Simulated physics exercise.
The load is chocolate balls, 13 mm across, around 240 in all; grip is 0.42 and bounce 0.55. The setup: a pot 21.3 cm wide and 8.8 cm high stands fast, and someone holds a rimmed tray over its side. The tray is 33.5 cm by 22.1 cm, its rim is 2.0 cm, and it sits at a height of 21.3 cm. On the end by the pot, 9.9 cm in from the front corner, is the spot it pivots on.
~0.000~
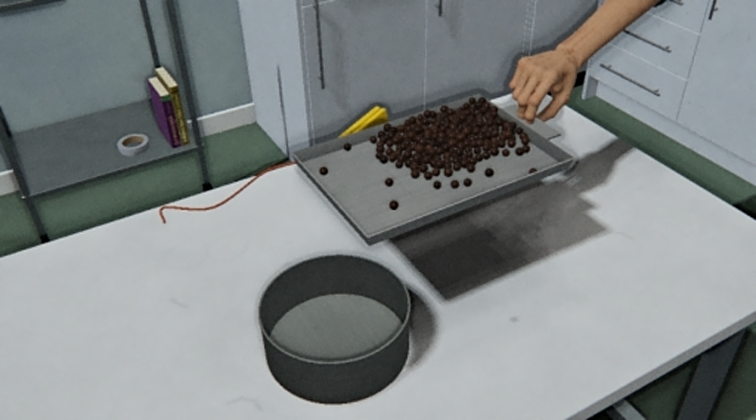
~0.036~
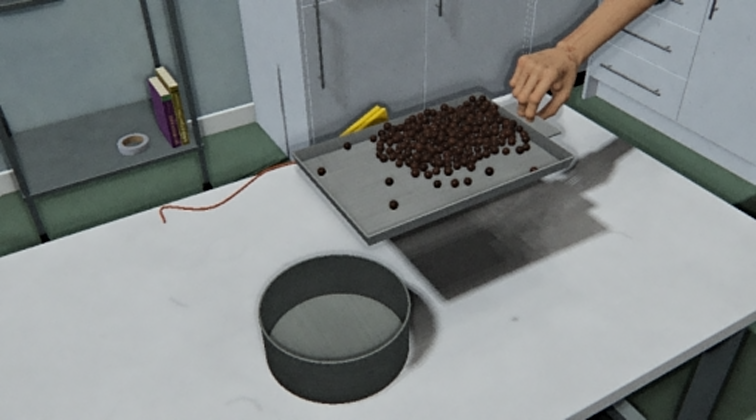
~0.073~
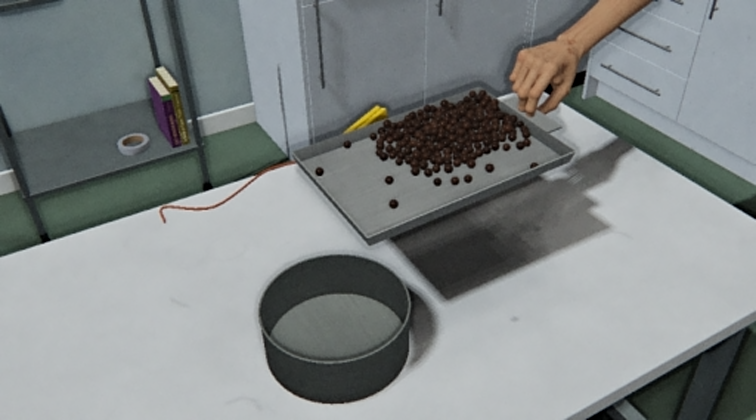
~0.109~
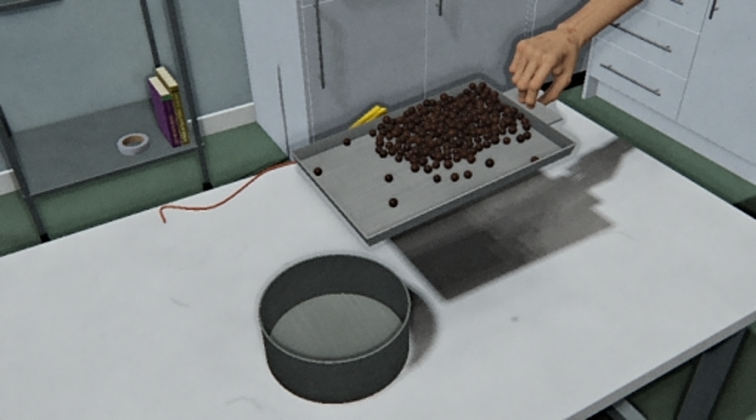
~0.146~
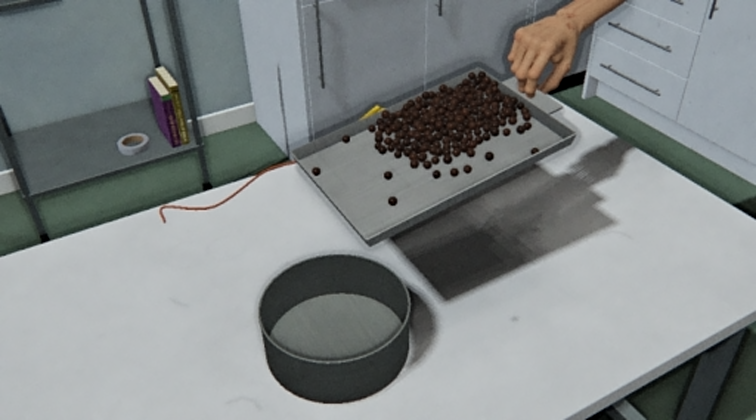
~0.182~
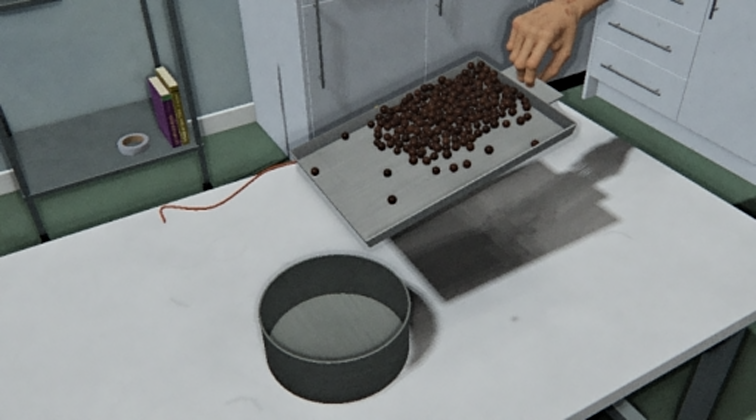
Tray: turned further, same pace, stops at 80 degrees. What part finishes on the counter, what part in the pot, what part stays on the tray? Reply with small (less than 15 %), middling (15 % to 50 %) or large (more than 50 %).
Counter - middling, pot - large, tray - small.
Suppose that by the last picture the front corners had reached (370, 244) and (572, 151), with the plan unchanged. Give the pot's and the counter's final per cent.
You'd end with pot at 60 and counter at 40.
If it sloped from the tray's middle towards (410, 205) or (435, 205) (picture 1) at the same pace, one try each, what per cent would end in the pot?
Estimate: Some 85 % and some 65 % respectively.
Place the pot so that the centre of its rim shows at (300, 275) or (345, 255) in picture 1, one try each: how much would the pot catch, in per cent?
Near 55 and 15 percent, one try each.
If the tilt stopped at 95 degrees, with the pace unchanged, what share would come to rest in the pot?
About 70 in a hundred would end up in the pot.
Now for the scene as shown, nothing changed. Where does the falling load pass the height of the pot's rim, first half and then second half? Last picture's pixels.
The first half passes near (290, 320) and the second half near (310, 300).
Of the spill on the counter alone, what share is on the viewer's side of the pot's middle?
Near 30 in a hundred.
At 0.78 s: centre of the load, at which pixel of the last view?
Roughly pixel (322, 212).
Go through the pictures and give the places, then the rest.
Tray tilt 0 degrees, front corners at (369, 234) and (570, 157); middle of the pieces at (453, 140); pot at (334, 304), in the first picture.
Tray tilt 1 degrees, front corners at (369, 234) and (570, 156); middle of the pieces at (454, 138), in the second picture.
Tray tilt 2 degrees, front corners at (369, 234) and (571, 151); middle of the pieces at (454, 135), in the third picture.
Tray tilt 5 degrees, front corners at (368, 235) and (571, 143), lowest corner left front; middle of the pieces at (454, 129), in the fourth picture.
Tray tilt 8 degrees, front corners at (368, 236) and (572, 133), lowest corner left front; middle of the pieces at (453, 121), in the fifth picture.
Tray tilt 11 degrees, front corners at (367, 237) and (572, 123), lowest corner left front; middle of the pieces at (452, 114); pot at (334, 304). Its pace works out near 95 degrees a second, in the sixth picture.
After 0.54 s, tilt 44 degrees; the tray holds 100 %, the pot 0 %.
Then, at 0.78 s, tilt 67 degrees; the tray holds 60 %, the pot 5 %.
After 1.13 s, tilt 80 degrees; the tray holds 15 %, the pot 50 %.
By 2.6 s all is still; counter 30 %, pot 70 %, tray 5 %.
